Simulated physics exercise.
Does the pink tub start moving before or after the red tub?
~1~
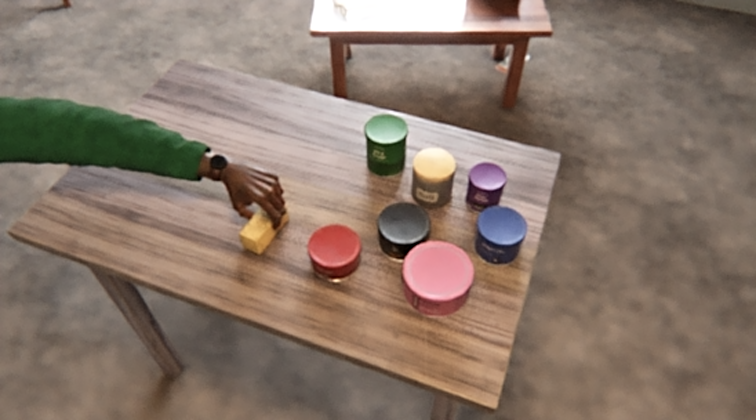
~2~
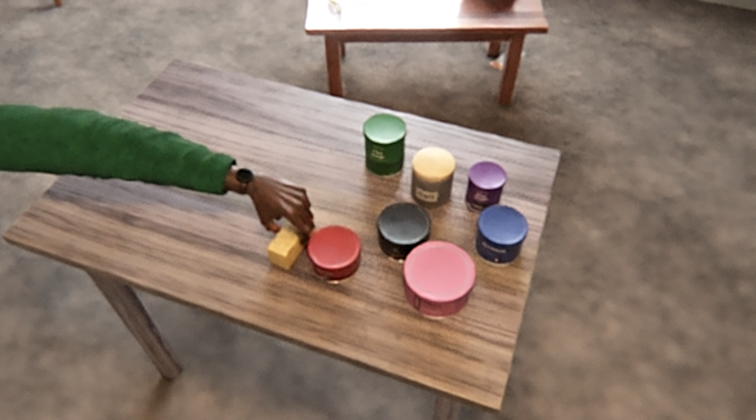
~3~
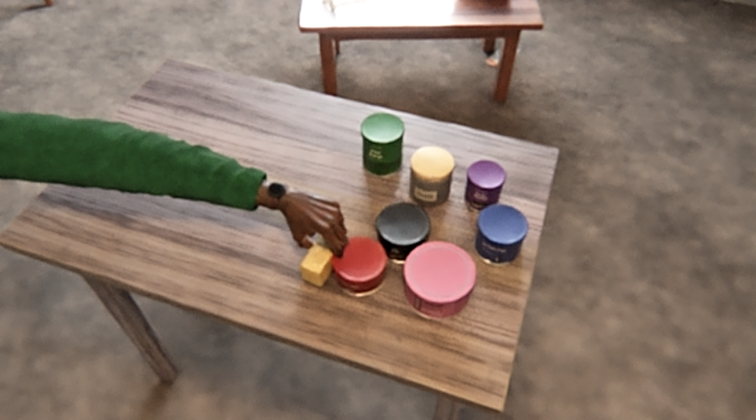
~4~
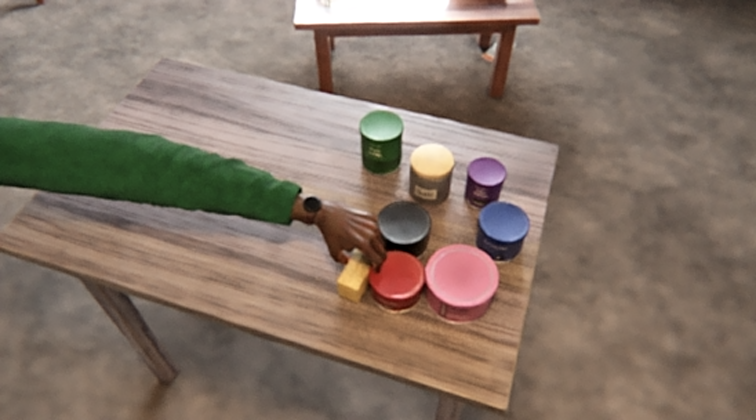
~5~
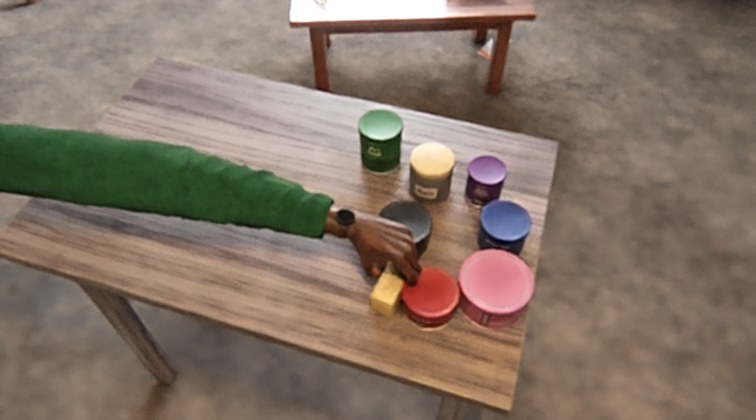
The pink tub starts moving after the red tub, which is already sliding while the pink one is still in its place.
